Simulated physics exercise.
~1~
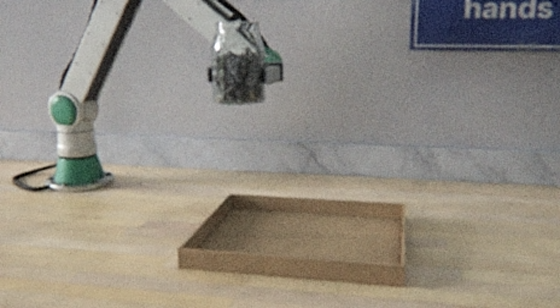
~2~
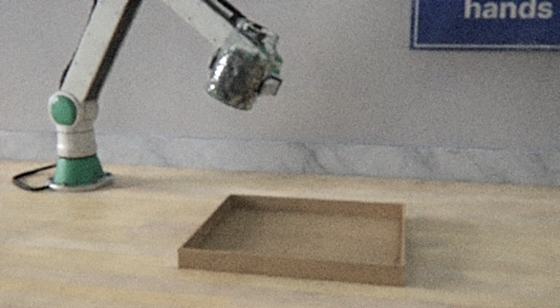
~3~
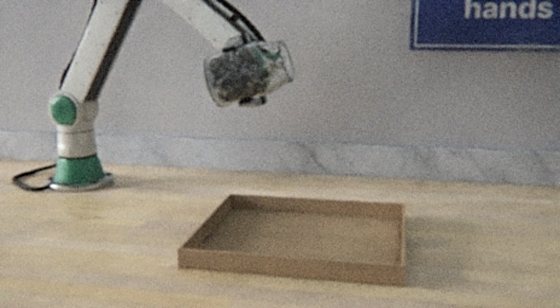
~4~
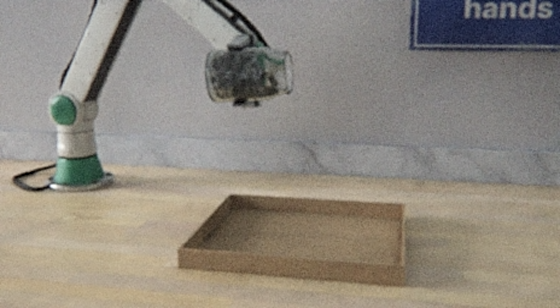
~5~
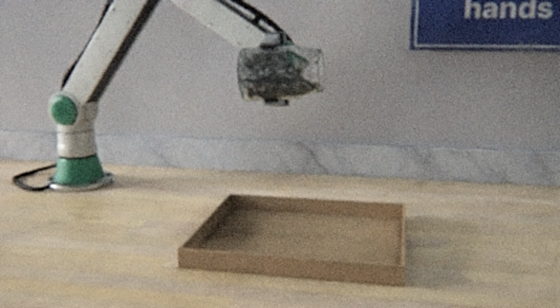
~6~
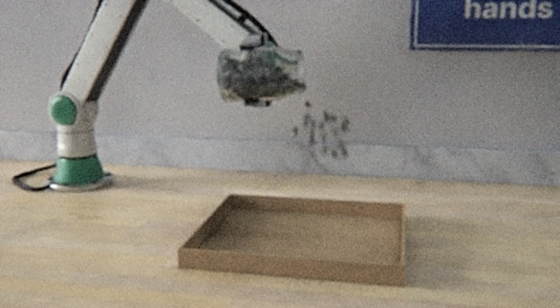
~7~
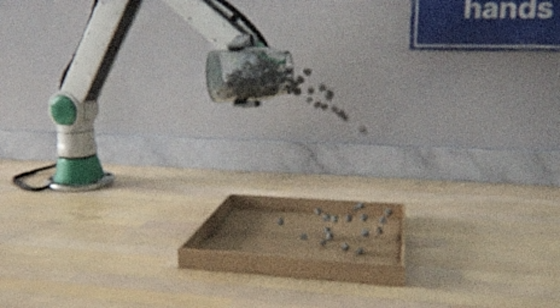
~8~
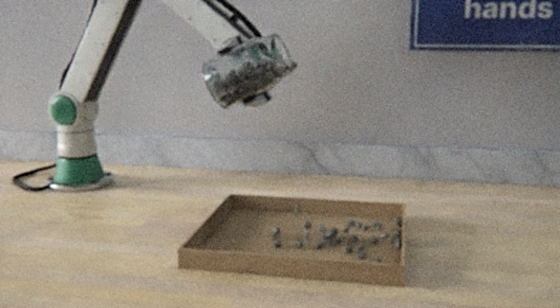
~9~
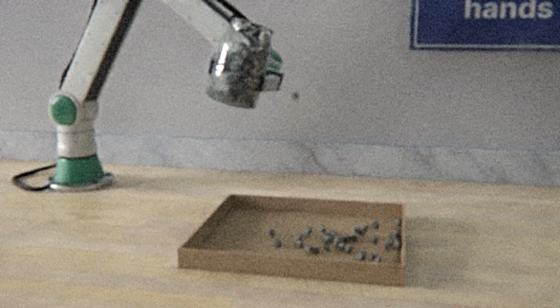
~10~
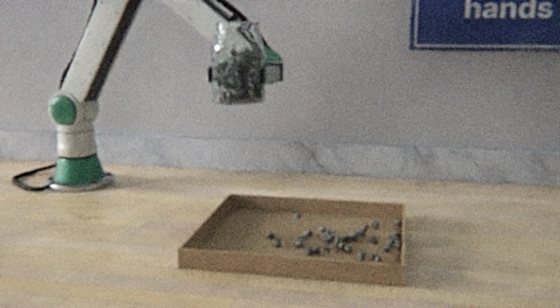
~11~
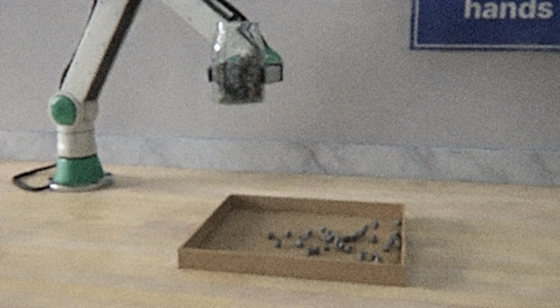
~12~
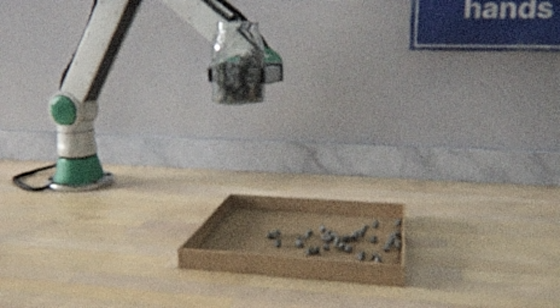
Above a shallow tray, a robot arm tips a jar, spills some pebbles, and rights it.
